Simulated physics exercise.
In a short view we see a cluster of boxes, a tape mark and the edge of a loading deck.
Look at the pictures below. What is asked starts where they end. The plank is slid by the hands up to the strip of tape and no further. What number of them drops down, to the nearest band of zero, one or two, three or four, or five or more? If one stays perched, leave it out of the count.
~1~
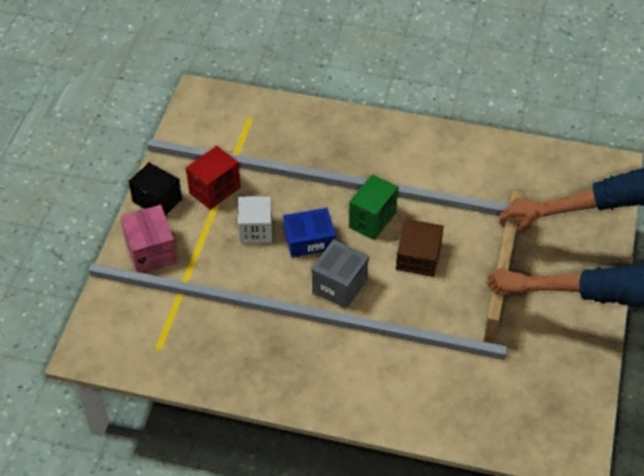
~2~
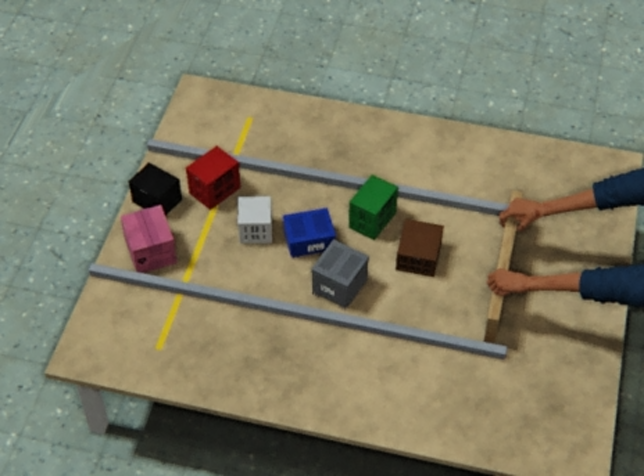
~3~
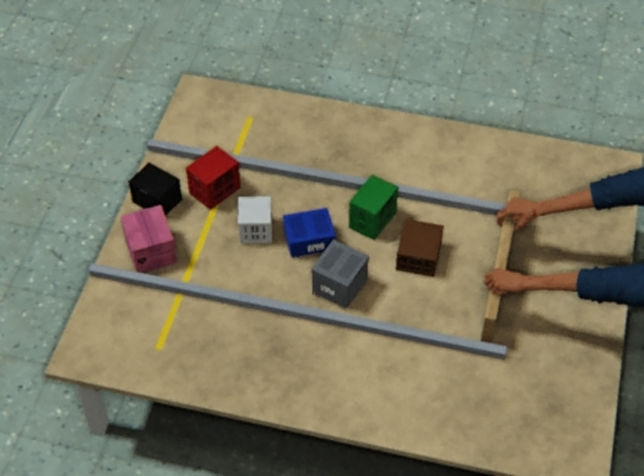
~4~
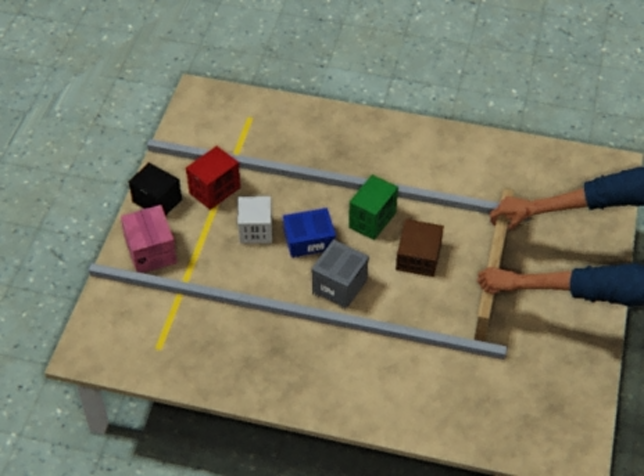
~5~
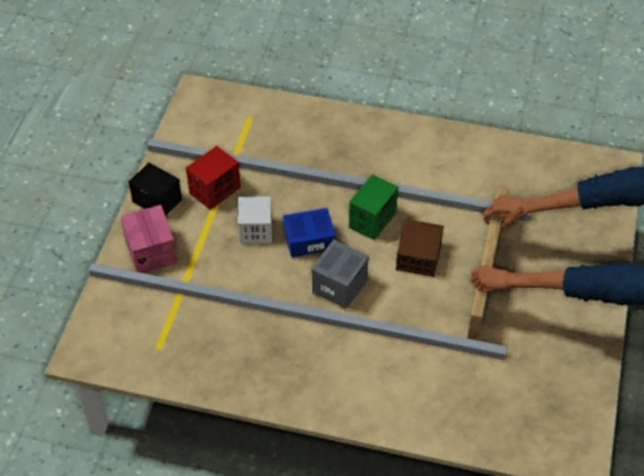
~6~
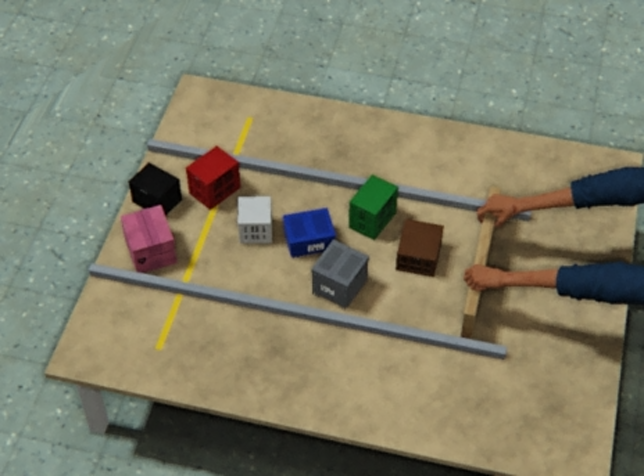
I reckon the ones pushed off reach one but not past two.
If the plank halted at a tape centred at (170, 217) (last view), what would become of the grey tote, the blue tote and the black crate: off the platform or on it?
Short version: The grey tote sits tight, the blue tote heads down, the black crate heads down.
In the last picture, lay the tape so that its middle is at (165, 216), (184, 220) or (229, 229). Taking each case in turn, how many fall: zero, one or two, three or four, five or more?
Going through the places as listed, I'd say five or over, then one to two, then just one or two.
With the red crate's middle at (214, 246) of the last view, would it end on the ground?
Result: It stays aboard.
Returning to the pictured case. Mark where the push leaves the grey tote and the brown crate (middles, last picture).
In the last picture the grey tote sits at (173, 246) while the brown crate sits at (193, 205).
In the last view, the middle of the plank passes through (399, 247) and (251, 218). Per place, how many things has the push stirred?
That gives 2 for the first and 7 for the second.
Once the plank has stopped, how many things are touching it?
It's touching 3 at the end.
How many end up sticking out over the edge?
Expected count: 1.
A little later, none off yet; black crate at rest near (156, 190); pink box at rest near (149, 240); red crate at rest near (214, 178).
When it is over, the number that fall off is one or two; down, white crate and black crate.
